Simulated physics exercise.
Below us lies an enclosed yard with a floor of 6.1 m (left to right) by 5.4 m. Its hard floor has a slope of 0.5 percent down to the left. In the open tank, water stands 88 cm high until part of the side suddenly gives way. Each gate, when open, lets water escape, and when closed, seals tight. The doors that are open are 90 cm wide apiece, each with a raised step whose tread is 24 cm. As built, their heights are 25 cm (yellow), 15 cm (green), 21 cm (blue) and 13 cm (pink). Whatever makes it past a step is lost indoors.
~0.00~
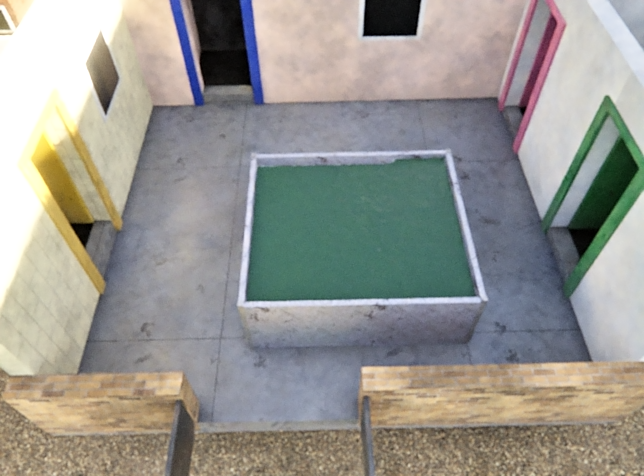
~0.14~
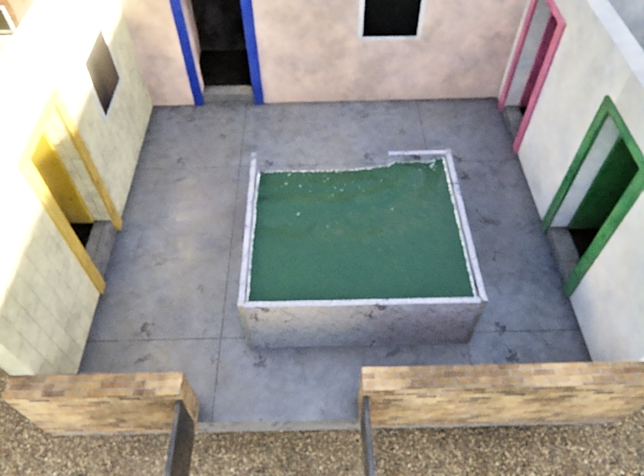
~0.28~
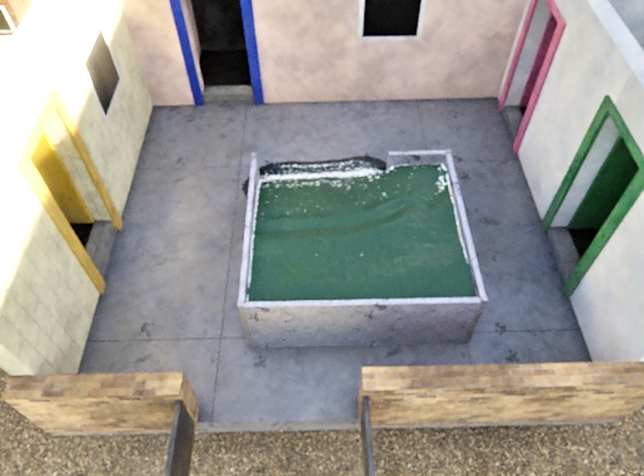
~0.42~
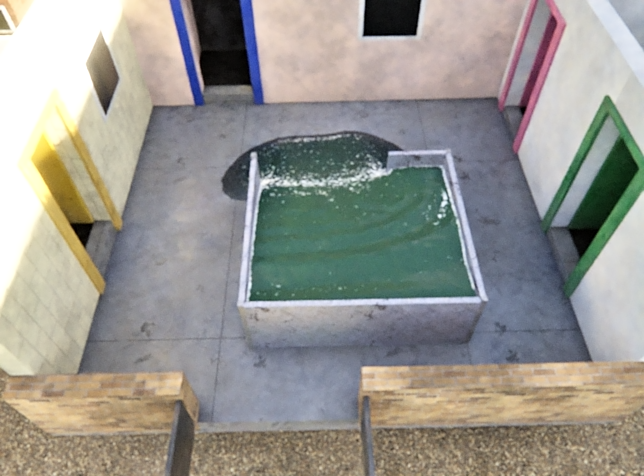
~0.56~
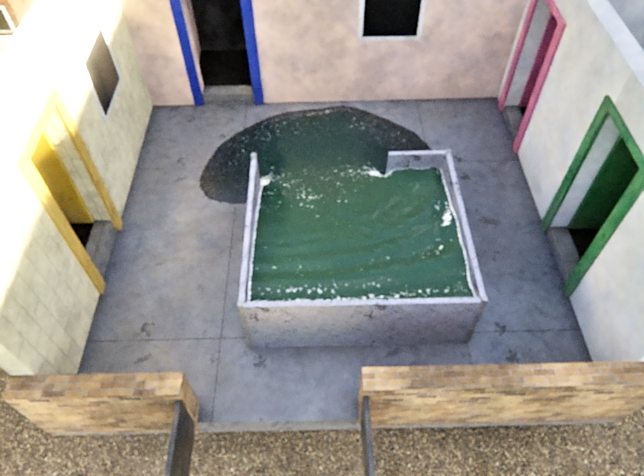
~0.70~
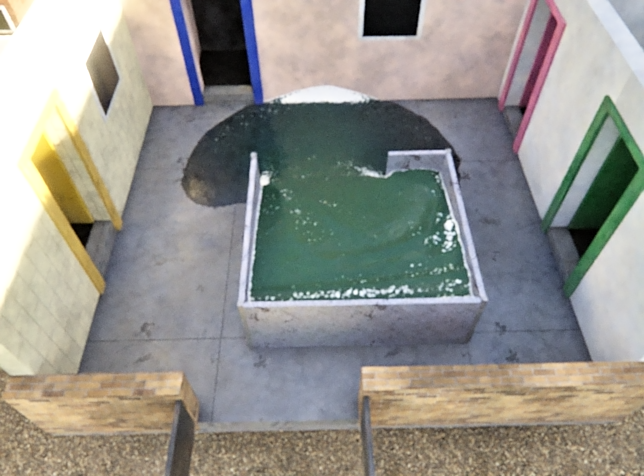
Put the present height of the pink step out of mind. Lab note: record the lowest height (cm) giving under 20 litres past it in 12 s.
Lowest height: 31 cm.
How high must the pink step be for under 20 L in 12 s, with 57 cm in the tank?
A step of about 18 cm does it.
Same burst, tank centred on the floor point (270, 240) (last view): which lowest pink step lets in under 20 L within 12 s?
Roughly 23 centimetres.
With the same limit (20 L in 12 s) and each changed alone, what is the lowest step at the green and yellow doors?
Some 11.5 cm for green, some 13.0 cm for yellow.
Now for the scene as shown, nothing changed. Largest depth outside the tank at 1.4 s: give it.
Max depth: About 58 cm.
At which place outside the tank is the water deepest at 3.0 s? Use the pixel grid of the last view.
(152, 111).
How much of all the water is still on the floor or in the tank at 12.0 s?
I'd say near 68 per cent is still there.
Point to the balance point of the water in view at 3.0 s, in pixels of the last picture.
I'd say around (312, 189).
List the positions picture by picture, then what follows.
In the first picture, the open tank at (356, 224) is whole and still, 88 cm deep; the pink door at (526, 77) is dry.
In the second picture, water pours out on the far side and has run 0.3 m, to a hidden place; about 11 cm deep outside, 88 cm at the back.
In the third picture, the gap is on the far side, the front 0.9 m out at a hidden place; the back of the open tank holds 88 cm.
In the fourth picture, the front is at (346, 134), 1.5 m from the gap on the far side; 3.5 m2 of floor is wet, 87 cm left at the back.
In the fifth picture, the gap is on the far side, the front 2.2 m out at (334, 109); the back of the open tank holds 80 cm.
In the sixth picture, the front is at (259, 104), 2.4 m from the gap on the far side; 8.1 m2 of floor is wet, 75 cm left at the back; the pink door at (526, 77), 3.5 m from the gap, is still 1.2 m from the nearest water.
After 1.4 s water covers 40 % of the floor, deepest (58 cm) near (306, 108); 1 cm at the pink door, 0 litres in over its 13 cm step.
After 3.0 s water covers 70 % of the floor, deepest (49 cm) near (152, 111); 34 cm at the pink door, 117 litres in over its 13 cm step.
After 12.0 s water covers 95 % of the floor, deepest (16 cm) near (148, 125); 11 cm at the pink door, 311 litres in over its 13 cm step.
At the pink door as built, the water arrived by 1.4 s and peaked near 34 cm at 2.8 s.
With a step of 26 cm, 57 litres would have come in within the 12 s; with 35 cm, 7 litres. So under 20 litres takes about 31 cm.
